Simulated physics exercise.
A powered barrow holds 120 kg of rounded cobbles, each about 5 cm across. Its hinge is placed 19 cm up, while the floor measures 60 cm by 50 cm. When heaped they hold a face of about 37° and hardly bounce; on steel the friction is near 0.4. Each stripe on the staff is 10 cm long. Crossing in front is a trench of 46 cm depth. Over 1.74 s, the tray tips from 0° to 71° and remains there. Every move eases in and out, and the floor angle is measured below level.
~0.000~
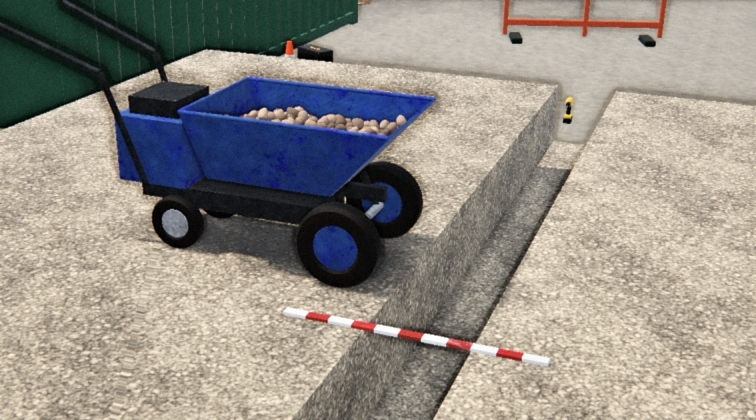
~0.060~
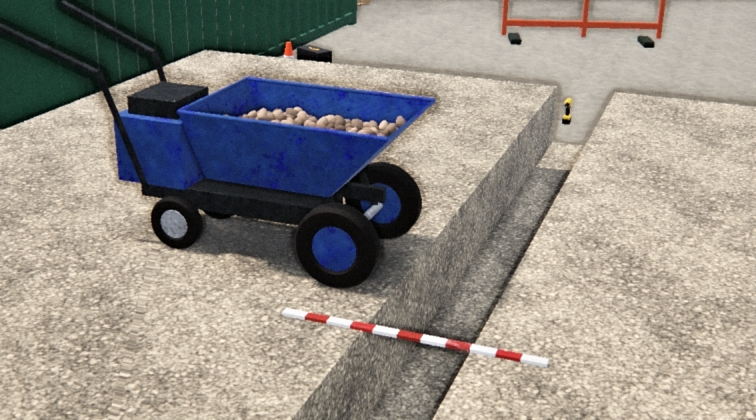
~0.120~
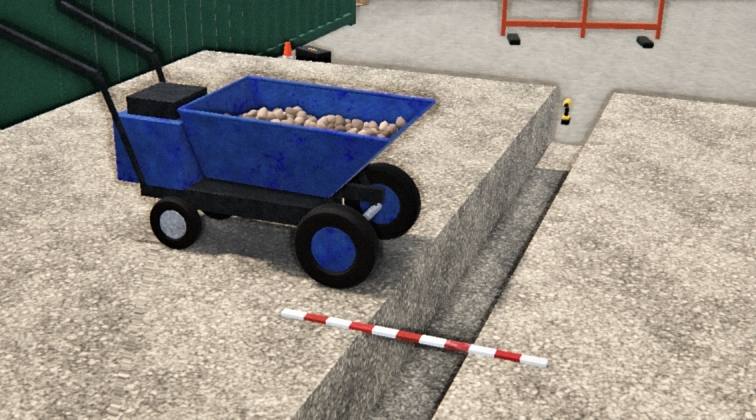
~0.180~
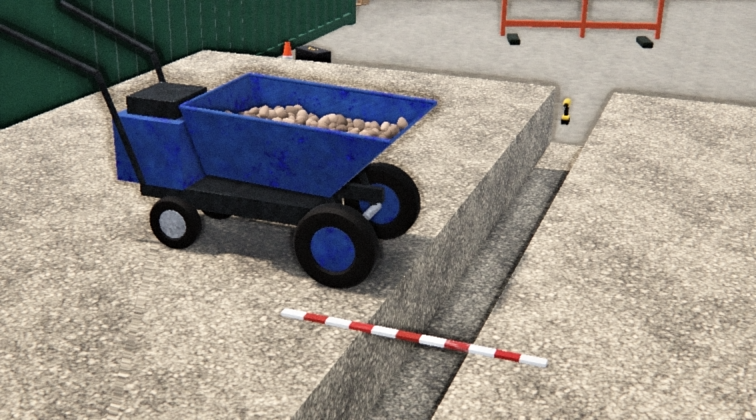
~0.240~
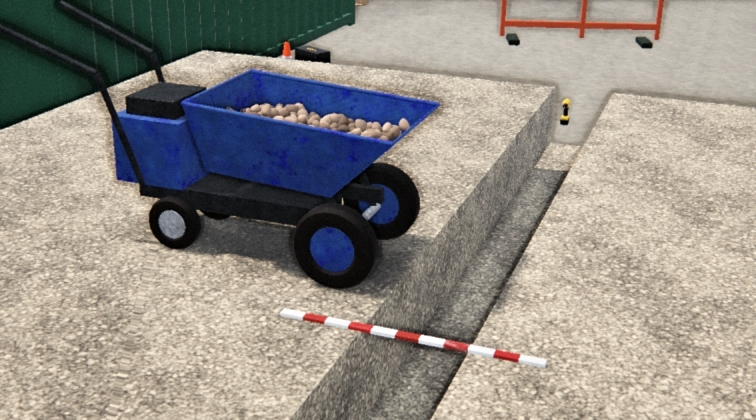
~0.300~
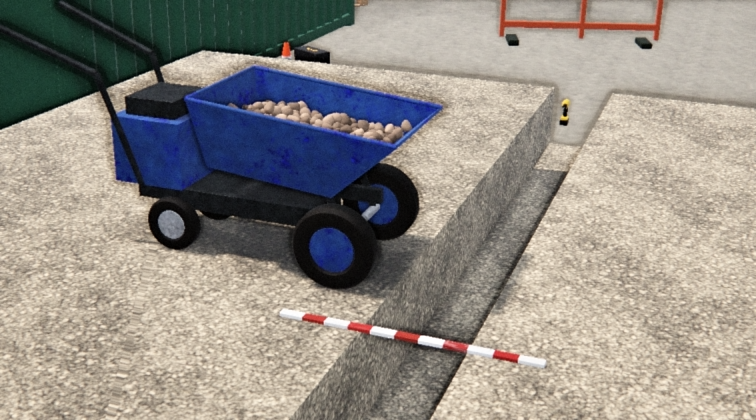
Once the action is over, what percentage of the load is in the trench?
About 47 in every hundred.
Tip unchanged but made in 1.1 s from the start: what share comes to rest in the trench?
Expected share: Around 40%.
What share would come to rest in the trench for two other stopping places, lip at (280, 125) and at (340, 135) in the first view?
It'd be around 85 per cent and after that around 100 per cent.
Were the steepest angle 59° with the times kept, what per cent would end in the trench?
It would come to about 50 percent.
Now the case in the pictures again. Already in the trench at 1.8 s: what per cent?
Close to 15 per cent has got there by then.
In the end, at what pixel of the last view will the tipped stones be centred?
Resting centre: About (517, 285).
After 1.3 s the floor is at 60°; 100 % in the tray; the foremost stones are at (473, 226).
After 1.8 s the floor is at 71°; 45 % in the tray, 16 % in the trench, 39 % past the trench; the foremost stones are at (614, 309).
After 2.2 s the floor is at 71°; 16 % in the tray, 30 % in the trench, 54 % past the trench; the foremost stones are at (690, 305).
After 4.1 s the floor is at 71°; 0 % in the tray, 47 % in the trench, 53 % past the trench; the foremost stones are at (721, 309).
